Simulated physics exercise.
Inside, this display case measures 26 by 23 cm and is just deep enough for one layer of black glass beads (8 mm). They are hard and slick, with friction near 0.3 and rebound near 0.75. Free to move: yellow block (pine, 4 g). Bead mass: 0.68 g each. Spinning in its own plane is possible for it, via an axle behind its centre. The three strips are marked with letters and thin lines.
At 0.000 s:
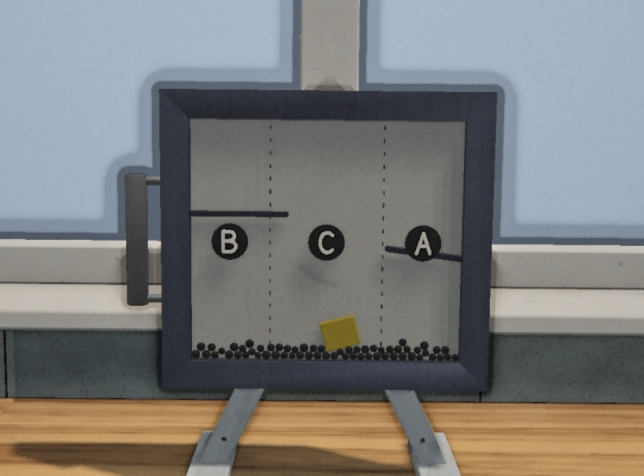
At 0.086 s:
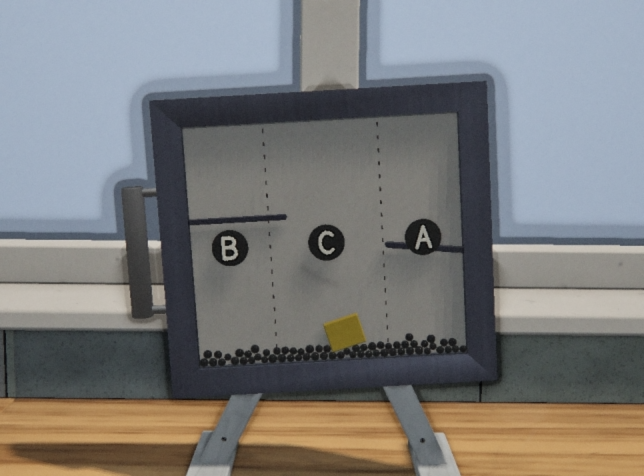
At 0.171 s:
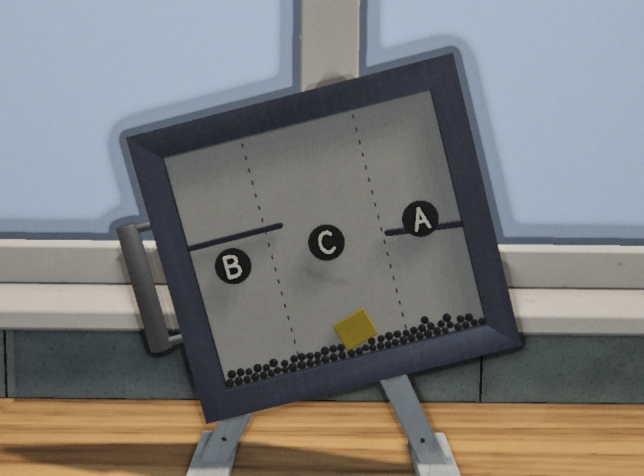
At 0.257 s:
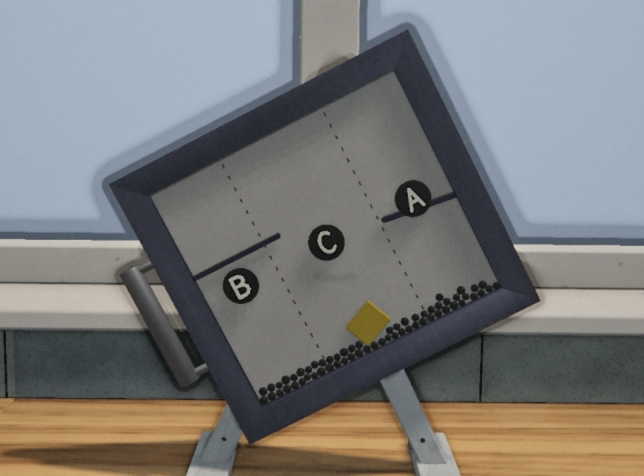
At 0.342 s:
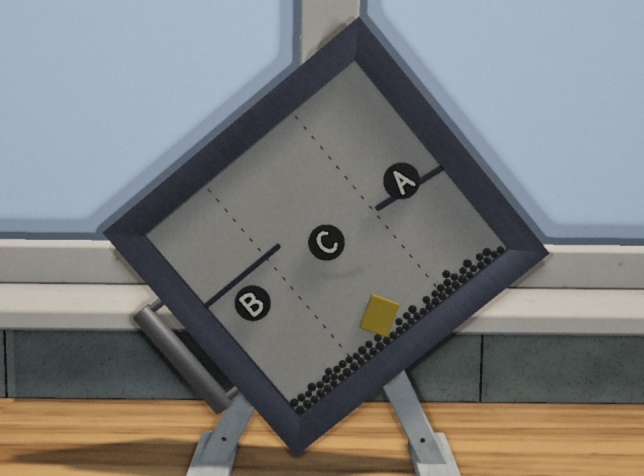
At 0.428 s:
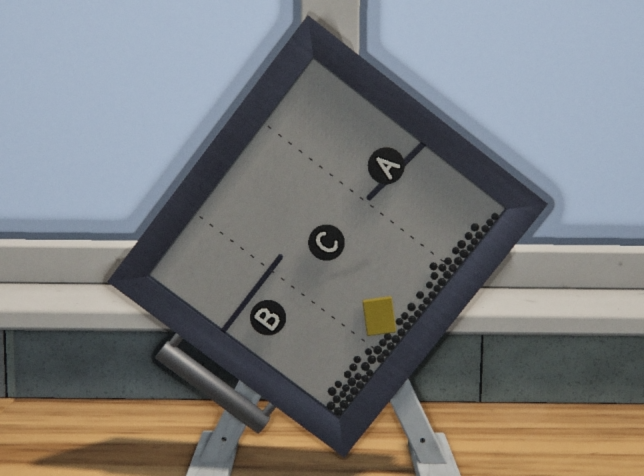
On a stand above a wooden surface, a framed case turns steadily anticlockwise, its black beads and yellow block staying along one side.
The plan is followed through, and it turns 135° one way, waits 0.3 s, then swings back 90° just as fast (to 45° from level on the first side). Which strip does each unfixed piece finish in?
Answer: B.
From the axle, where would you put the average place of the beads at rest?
About 2 cm left and 13 cm below.
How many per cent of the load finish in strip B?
The answer is near 100 percent.
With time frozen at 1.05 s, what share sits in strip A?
About 0 percent.
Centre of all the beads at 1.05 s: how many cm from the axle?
12 cm right, 4 cm below.
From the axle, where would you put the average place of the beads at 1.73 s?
The middle sits around 4 cm right of it and 11 cm below it.
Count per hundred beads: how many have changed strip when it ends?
Around 75 per cent, give or take.
After 1.05 s, it stands 135° anticlockwise; the beads' middle is 12 cm right of and 4 cm below the centre; B 100 %; yellow block in B.
After 1.73 s, it stands 90° anticlockwise; the beads' middle is 4 cm right of and 11 cm below the centre; B 100 %; yellow block in B.
After 2.10 s, it stands 45° anticlockwise; the beads' middle is 3 cm left of and 12 cm below the centre; B 100 %; yellow block in B.
Settled by 2.7 s, it stands 45° anticlockwise; A 0 %, B 100 %, C 0 %; yellow block in B.
